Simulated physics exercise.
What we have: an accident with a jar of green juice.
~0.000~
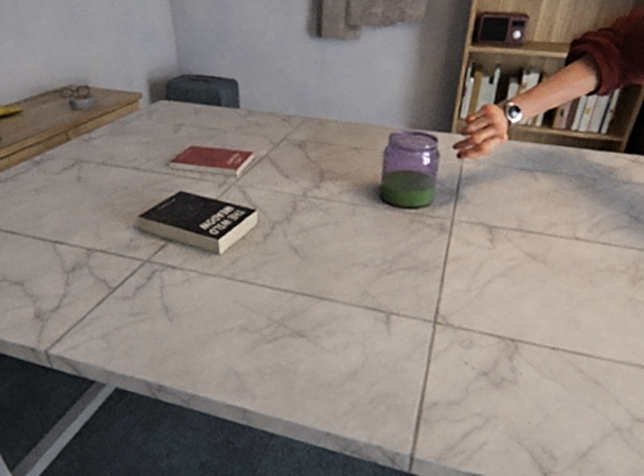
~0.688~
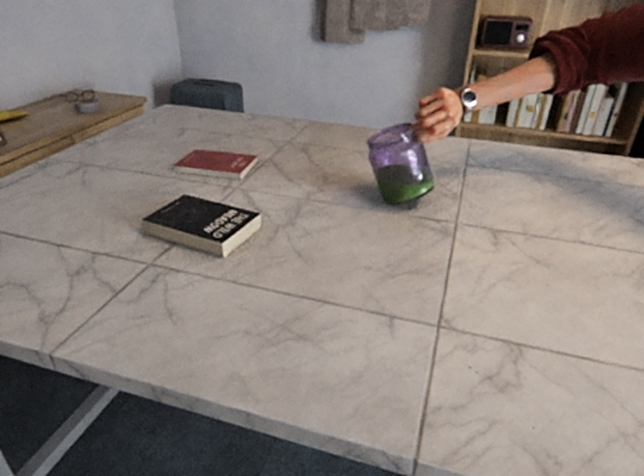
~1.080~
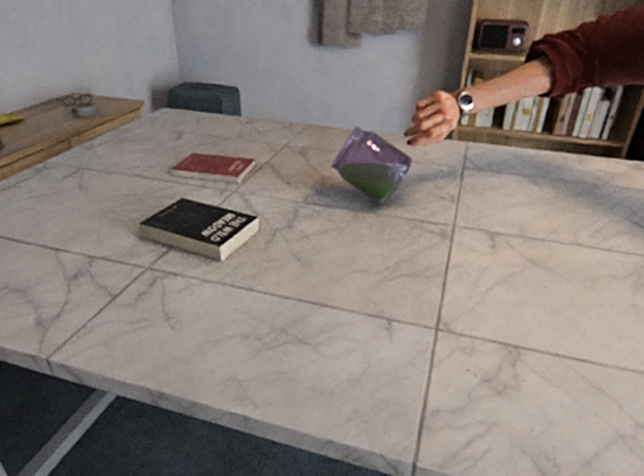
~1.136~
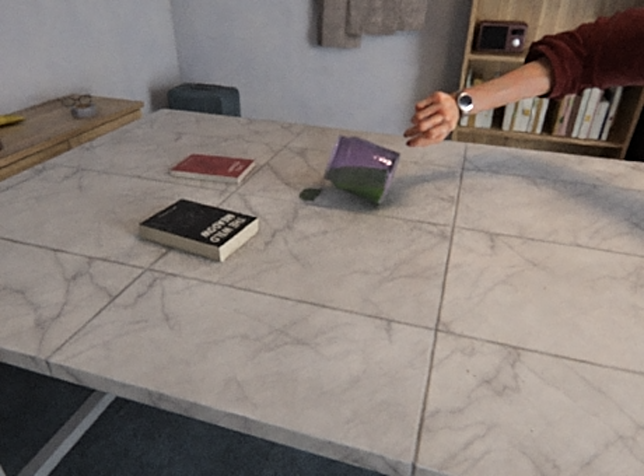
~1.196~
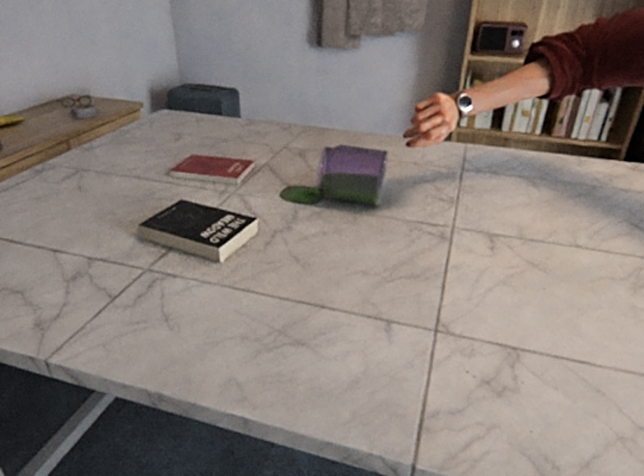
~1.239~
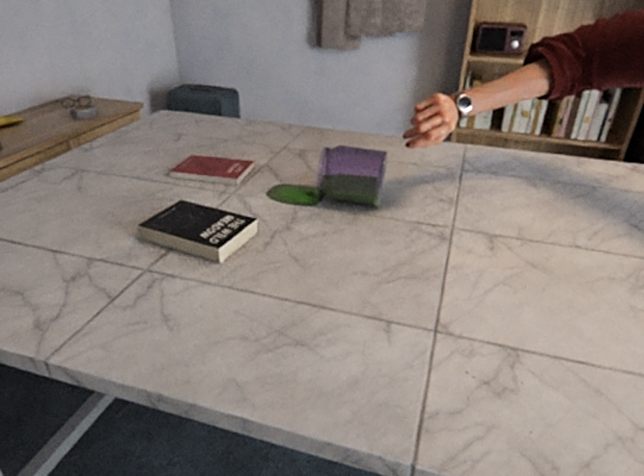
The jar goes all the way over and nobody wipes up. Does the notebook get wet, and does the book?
As for the notebook, it is reached; the book is reached.
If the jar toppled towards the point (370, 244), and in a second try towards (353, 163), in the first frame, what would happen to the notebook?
First it stays dry, then it escapes.
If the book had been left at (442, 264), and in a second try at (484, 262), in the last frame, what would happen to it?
First it escapes, then it escapes.
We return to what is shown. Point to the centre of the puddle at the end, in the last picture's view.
Around (215, 184).
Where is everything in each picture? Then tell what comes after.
It stands upright; jar (410, 167) about a quarter full; notebook (213, 157); book (198, 213), in the first frame.
It is being nudged; jar (399, 161) tipped 25°, in the second frame.
It is falling; jar (369, 163) tipped 60°; book (200, 220), in the third frame.
It is falling; jar (359, 167) tipped 75°; notebook (214, 165), in the fourth frame.
It is down; jar (351, 173) tipped 85°; a puddle starts at (304, 194), in the fifth frame.
It is down; jar (350, 174) tipped 85°; a puddle starts at (299, 194); notebook (213, 166); book (198, 222), in the sixth frame.
By 1.6 s, the puddle covers about as much as a plate; the notebook is in it; the book is in it.
By 2.4 s, the puddle covers about as much as a tray; the notebook is in it; the book is in it.
By 3.6 s, the puddle covers about as much as a tray; the notebook is in it; the book is in it.
